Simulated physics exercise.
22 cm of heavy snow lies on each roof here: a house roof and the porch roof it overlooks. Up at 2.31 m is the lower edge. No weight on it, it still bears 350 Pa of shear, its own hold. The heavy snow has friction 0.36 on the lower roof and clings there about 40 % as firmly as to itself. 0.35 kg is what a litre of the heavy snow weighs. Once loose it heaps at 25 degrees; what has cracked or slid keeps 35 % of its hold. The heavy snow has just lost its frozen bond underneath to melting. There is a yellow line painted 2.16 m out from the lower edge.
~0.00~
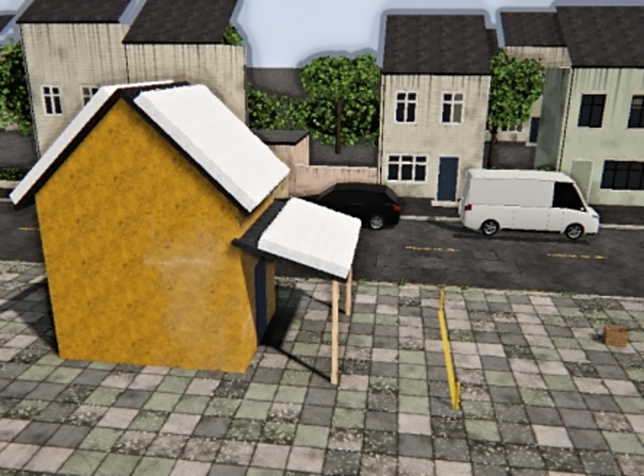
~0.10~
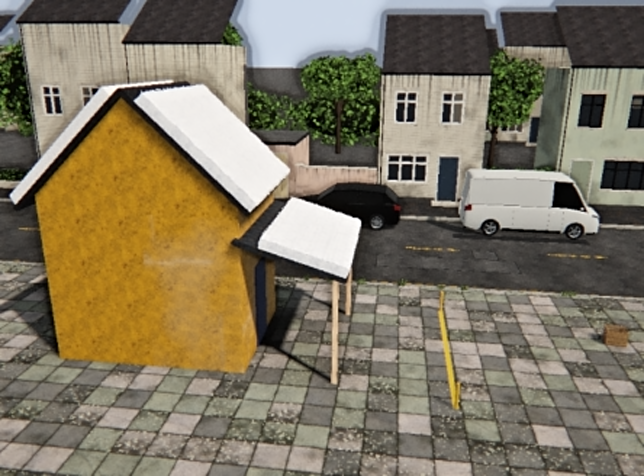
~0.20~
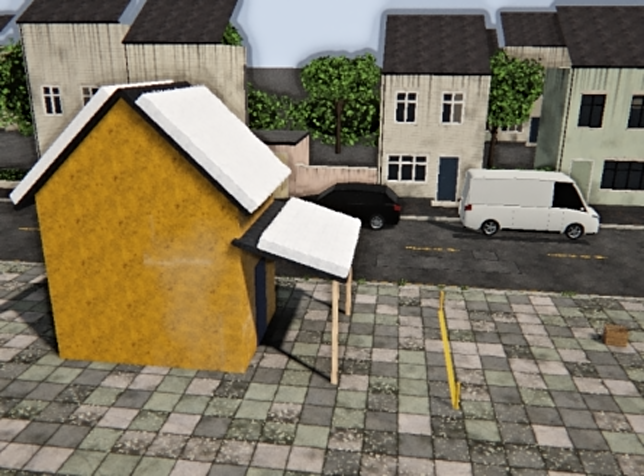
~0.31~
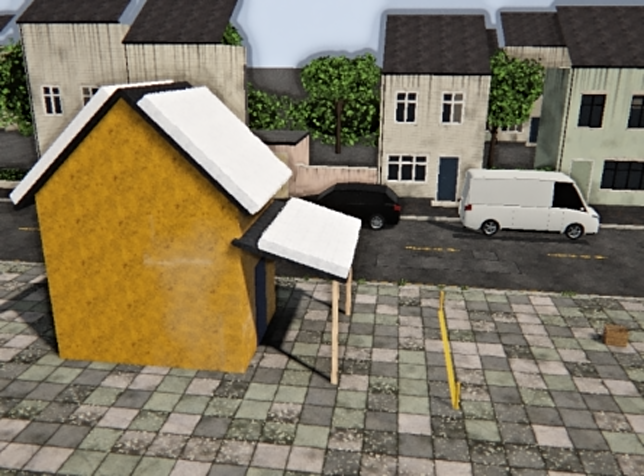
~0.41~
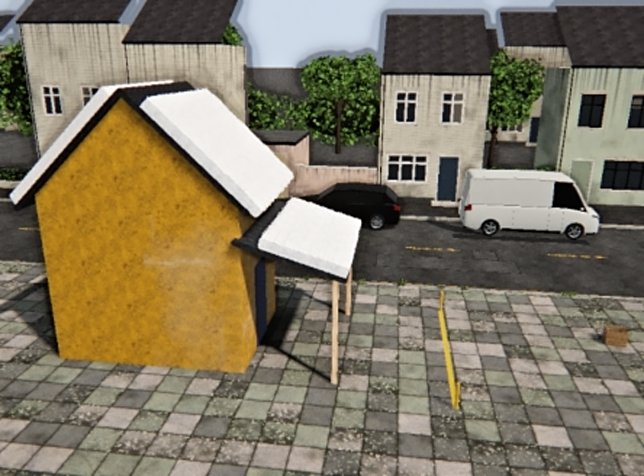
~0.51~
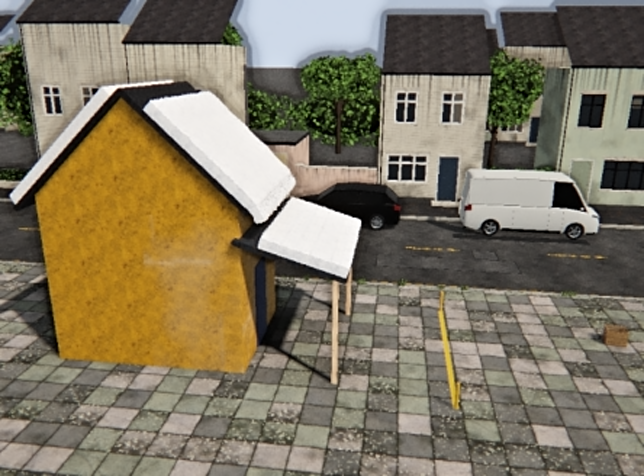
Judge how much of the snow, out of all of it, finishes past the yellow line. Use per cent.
The part past the yellow line is close to 4 %.
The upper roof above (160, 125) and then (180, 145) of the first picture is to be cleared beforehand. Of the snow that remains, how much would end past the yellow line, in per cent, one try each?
0 %, then 0 %.
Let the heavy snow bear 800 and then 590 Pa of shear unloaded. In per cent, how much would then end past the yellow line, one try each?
You'd see 0 percent the first time and 0 percent the second.
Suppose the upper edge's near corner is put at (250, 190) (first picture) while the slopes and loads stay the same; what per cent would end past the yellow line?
18 %.
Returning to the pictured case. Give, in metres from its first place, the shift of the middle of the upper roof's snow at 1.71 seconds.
About 2.0 m.
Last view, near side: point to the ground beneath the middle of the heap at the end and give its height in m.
Near (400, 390), some 0.3 m high.
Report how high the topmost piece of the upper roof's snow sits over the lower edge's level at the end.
0.8 m, give or take.
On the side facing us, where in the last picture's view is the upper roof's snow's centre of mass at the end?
Centre noted at roughly (348, 311).
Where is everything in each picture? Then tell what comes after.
The first picture shows leading edge of the heavy snow at (251, 208).
The second picture shows leading edge of the heavy snow at (251, 208), its middle shifted 9 mm.
The third picture shows leading edge of the heavy snow at (252, 203), its middle shifted 3.6 cm, 1 % of it past the upper edge, in one piece.
The fourth picture shows leading edge of the heavy snow at (254, 205), its middle shifted 8.1 cm, 3 % of it past the upper edge, in one piece.
The fifth picture shows leading edge of the heavy snow at (257, 206), its middle shifted 14 cm, 5 % of it past the upper edge, in one piece.
The sixth picture shows leading edge of the heavy snow at (261, 213), its middle shifted 23 cm, 8 % of it past the upper edge, cracking.
After 1.06 s, none is below the lower edge and 0 % is past the line.
After 1.71 s, none is below the lower edge and 0 % is past the line.
After 2.35 s, 12 % is below the lower edge and 0 % is past the line.
After 3.00 s, 49 % is below the lower edge and 0 % is past the line.
After 4.50 s, at the end, 56 % is below the lower edge and 4 % is past the line.
